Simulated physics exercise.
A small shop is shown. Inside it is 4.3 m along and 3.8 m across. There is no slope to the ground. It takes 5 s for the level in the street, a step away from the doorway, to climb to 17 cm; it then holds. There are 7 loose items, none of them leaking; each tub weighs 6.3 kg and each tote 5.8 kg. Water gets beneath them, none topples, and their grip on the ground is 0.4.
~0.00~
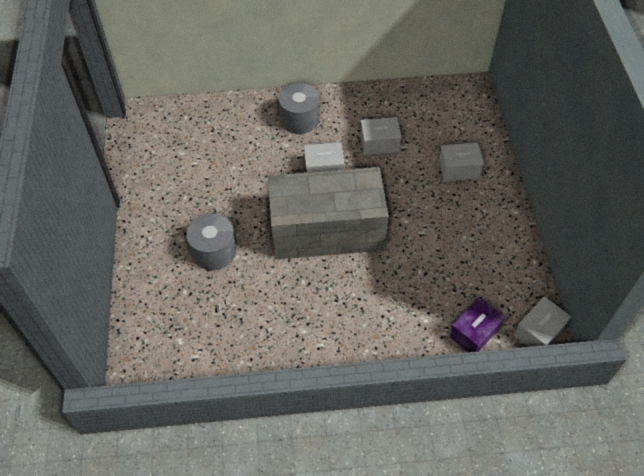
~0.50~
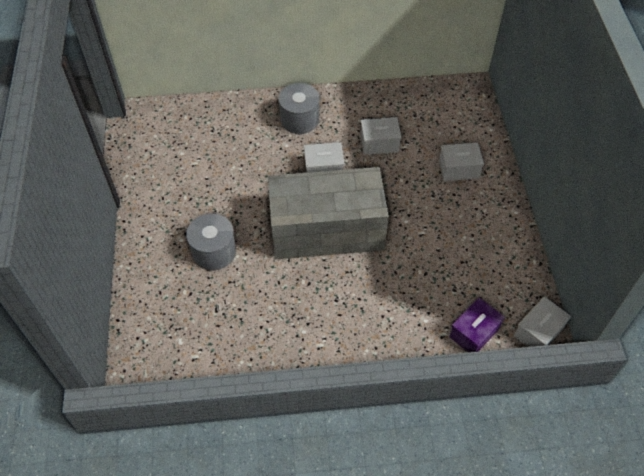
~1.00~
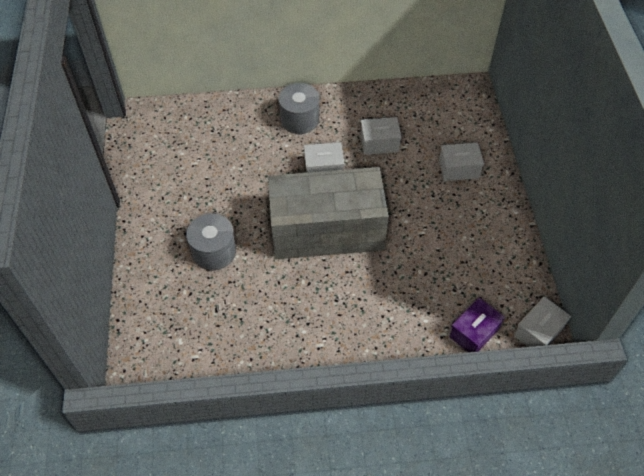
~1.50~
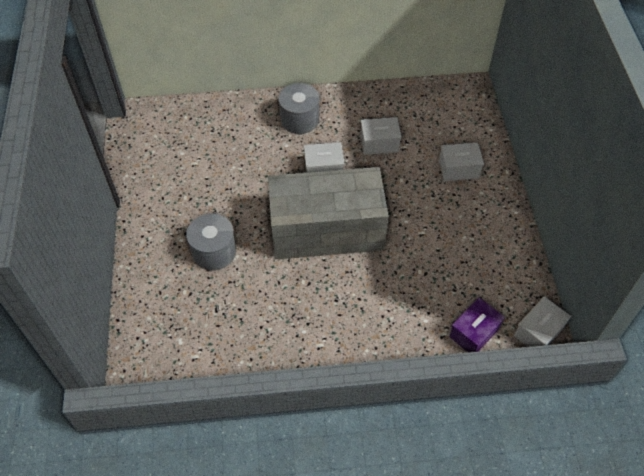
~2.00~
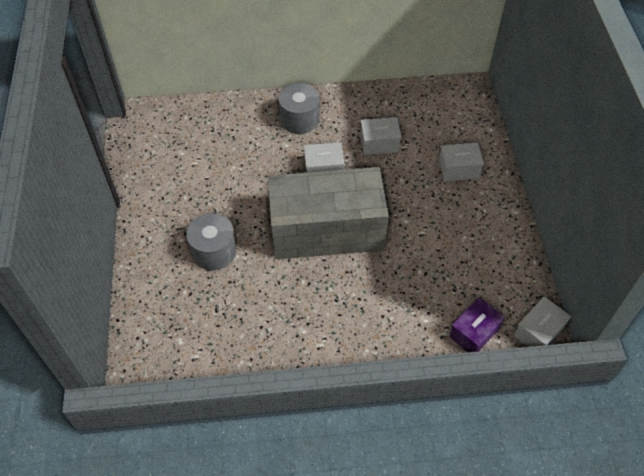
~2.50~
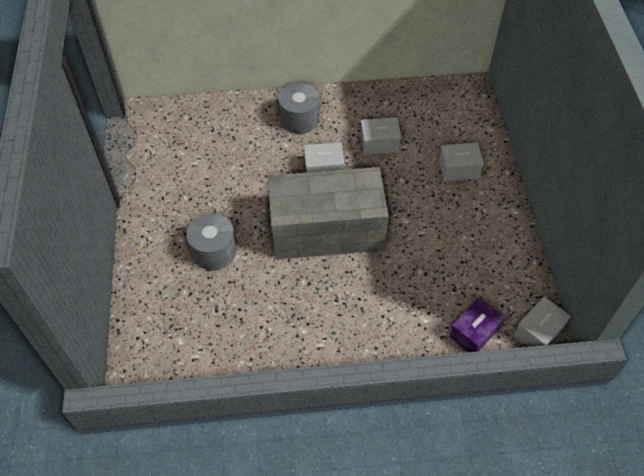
In a small walled shop with gray drums, pale boxes and a purple tote, nothing inside shifted while the ground outside turned bluish, and then a little water showed at the left doorway.
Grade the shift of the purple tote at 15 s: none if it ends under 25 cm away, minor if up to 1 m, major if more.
The shift is major.
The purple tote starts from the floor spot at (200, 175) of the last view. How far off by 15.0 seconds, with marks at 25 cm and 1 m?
What happens is it gets pushed a long way.
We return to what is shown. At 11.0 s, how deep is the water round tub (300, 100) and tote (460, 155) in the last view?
I'd estimate 8 cm for the first and 9 cm for the second.
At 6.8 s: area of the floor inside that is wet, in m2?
At that time the wet patch spans about 9.5 m2.
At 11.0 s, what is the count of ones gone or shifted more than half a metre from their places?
Tally: 5.
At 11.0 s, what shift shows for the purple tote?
Displacement near 60 cm.
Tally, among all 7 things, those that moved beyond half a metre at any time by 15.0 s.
Result: 6.
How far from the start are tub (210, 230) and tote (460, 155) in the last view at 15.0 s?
Respectively 50 and 250 cm.
After 3.5 s the purple tote is near (479, 321), 0.0 m from its start, aground; 0 afloat.
After 6.8 s the purple tote is near (479, 321), 0.0 m from its start, aground; 0 afloat.
After 11.0 s the purple tote is near (424, 344), 0.6 m from its start, afloat; 6 afloat.
After 15.0 s the purple tote is near (124, 250), 3.4 m from its start, afloat; 7 afloat.
